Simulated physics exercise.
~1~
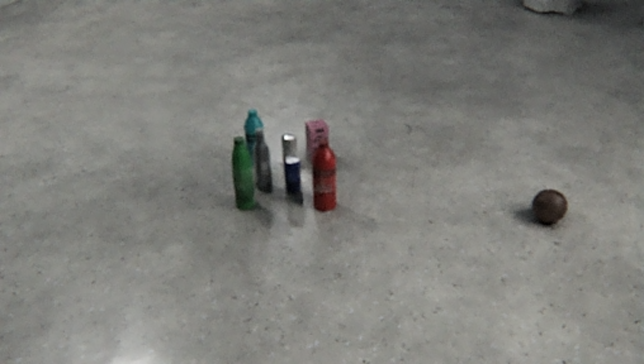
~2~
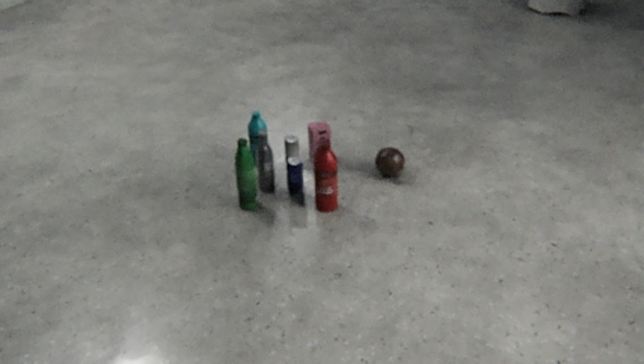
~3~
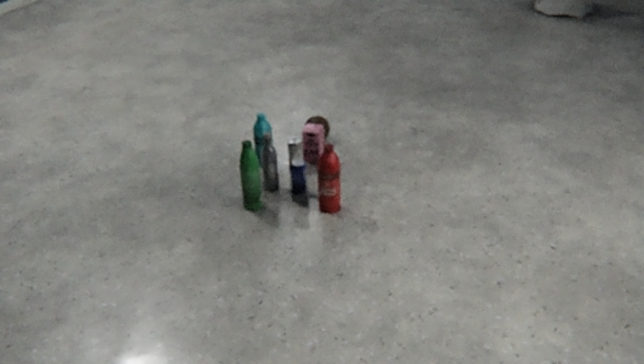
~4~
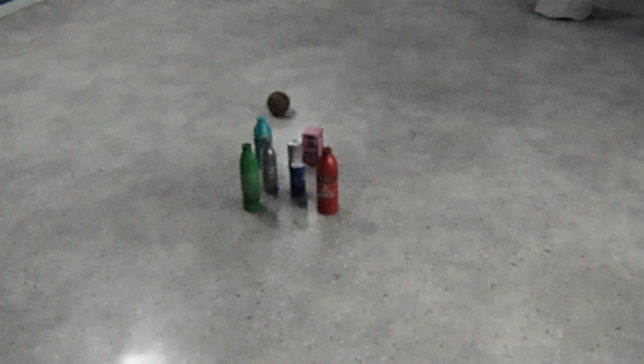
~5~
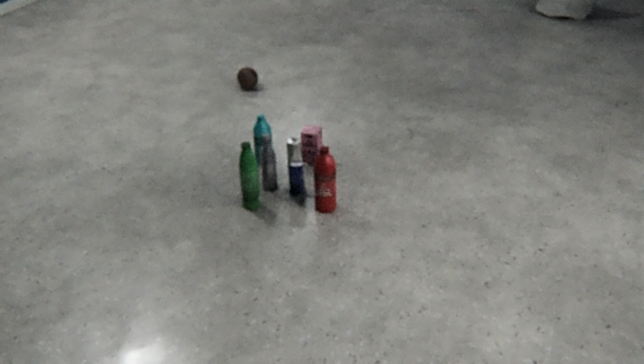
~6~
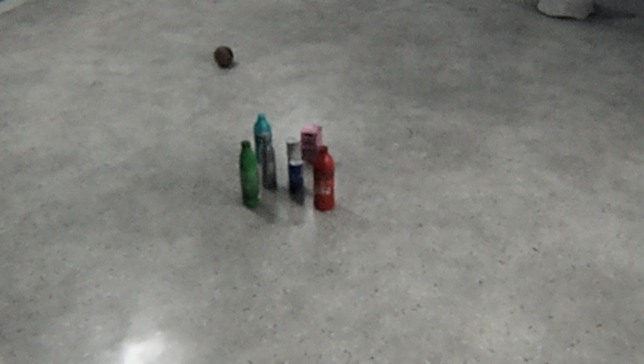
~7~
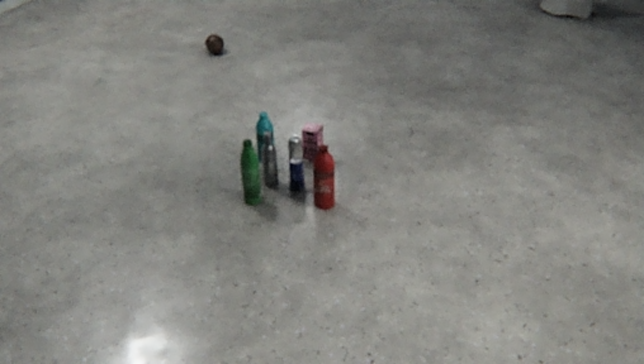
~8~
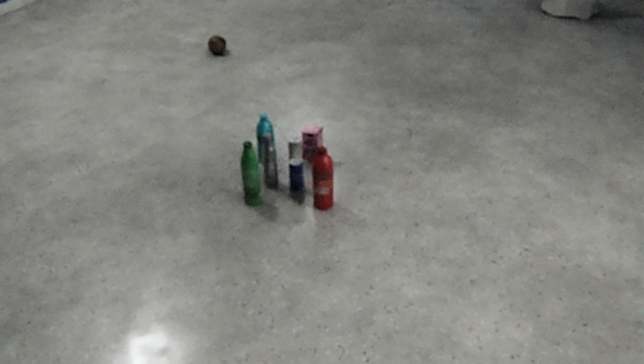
A brown ball rolls left behind the standing bottles, cans and carton, stopping beyond them.
